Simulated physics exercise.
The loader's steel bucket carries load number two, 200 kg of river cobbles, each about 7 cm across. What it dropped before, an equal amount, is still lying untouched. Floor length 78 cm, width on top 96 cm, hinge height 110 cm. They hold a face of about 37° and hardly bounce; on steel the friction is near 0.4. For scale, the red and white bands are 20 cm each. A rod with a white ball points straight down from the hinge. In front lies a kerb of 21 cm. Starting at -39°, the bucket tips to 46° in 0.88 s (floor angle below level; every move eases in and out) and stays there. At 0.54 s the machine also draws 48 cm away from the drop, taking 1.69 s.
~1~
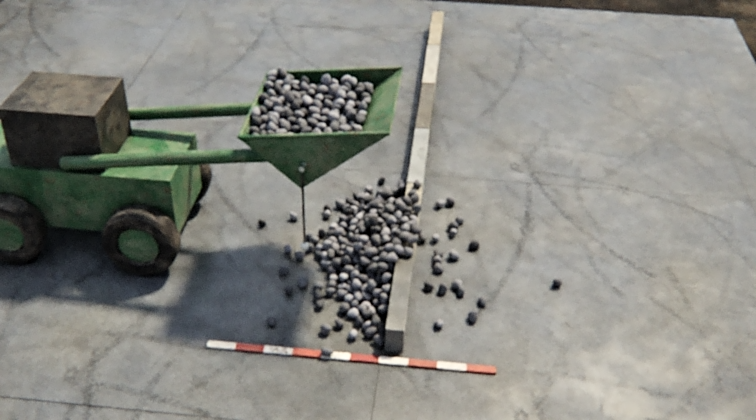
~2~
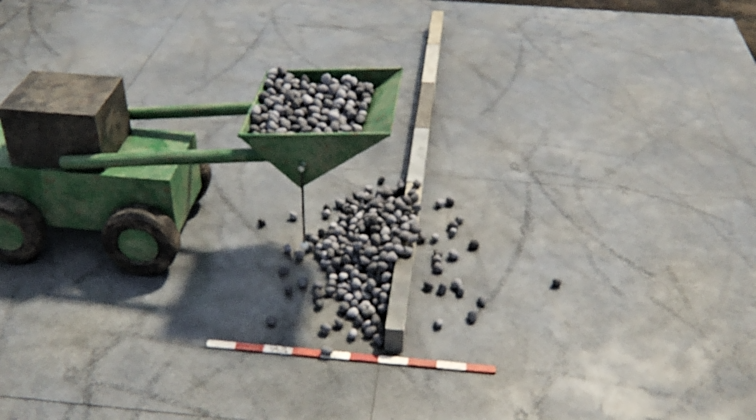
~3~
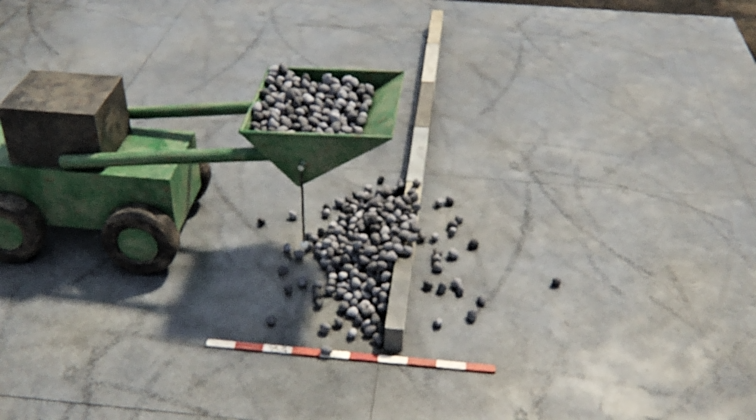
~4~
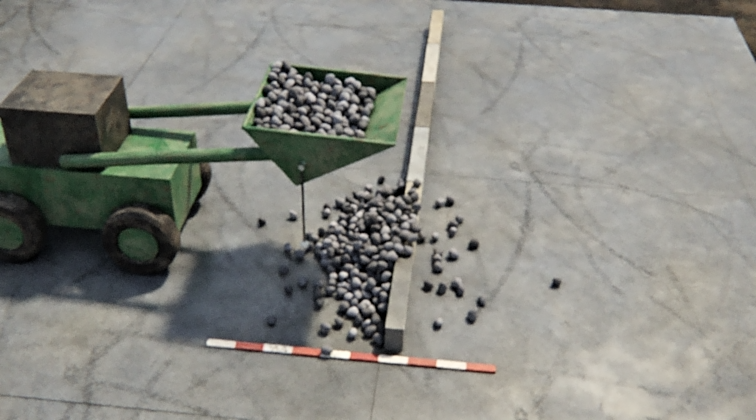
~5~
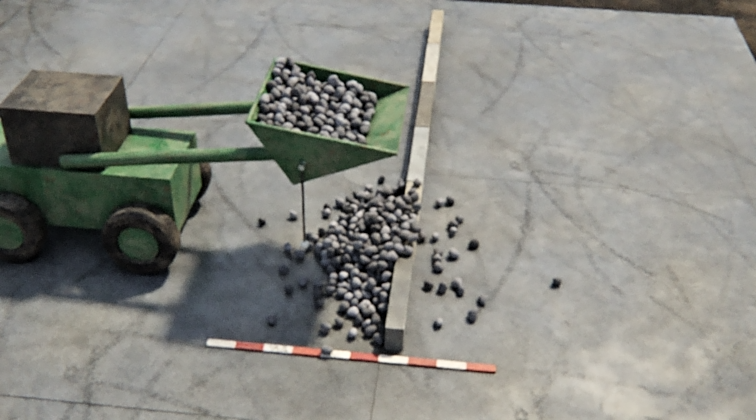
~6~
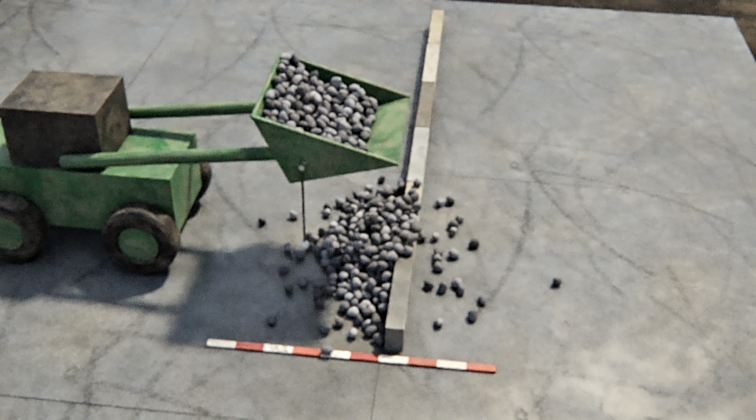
Green loader with a stone-filled bucket slowly tilting its lip downward to the right above dark stones heaped against a kerb.
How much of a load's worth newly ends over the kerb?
About 20 per cent.
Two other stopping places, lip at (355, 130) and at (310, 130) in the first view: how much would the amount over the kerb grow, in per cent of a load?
First some 0, then 0 per cent.
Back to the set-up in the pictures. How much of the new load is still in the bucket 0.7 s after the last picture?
It holds some 50 per cent.
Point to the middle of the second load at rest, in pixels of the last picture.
Around (374, 239).
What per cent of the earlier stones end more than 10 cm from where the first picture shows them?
Roughly 15 per cent of them.
Then, 0.4 s after the last picture the floor is at 33°; in per cent of one load, 100 in the bucket, 94 on this side of the kerb, 6 over the kerb; the foremost stones are at (477, 272).
Then, 0.7 s after the last picture the floor is at 46°; in per cent of one load, 51 in the bucket, 143 on this side of the kerb, 6 over the kerb; the foremost stones are at (477, 272).
Then, 2.4 s after the last picture the floor is at 46°; in per cent of one load, 0 in the bucket, 174 on this side of the kerb, 26 over the kerb; the foremost stones are at (564, 281).
Then, 4.8 s after the last picture the floor is at 46°; in per cent of one load, 0 in the bucket, 174 on this side of the kerb, 26 over the kerb; the foremost stones are at (564, 281). Net gain over the kerb, 20.
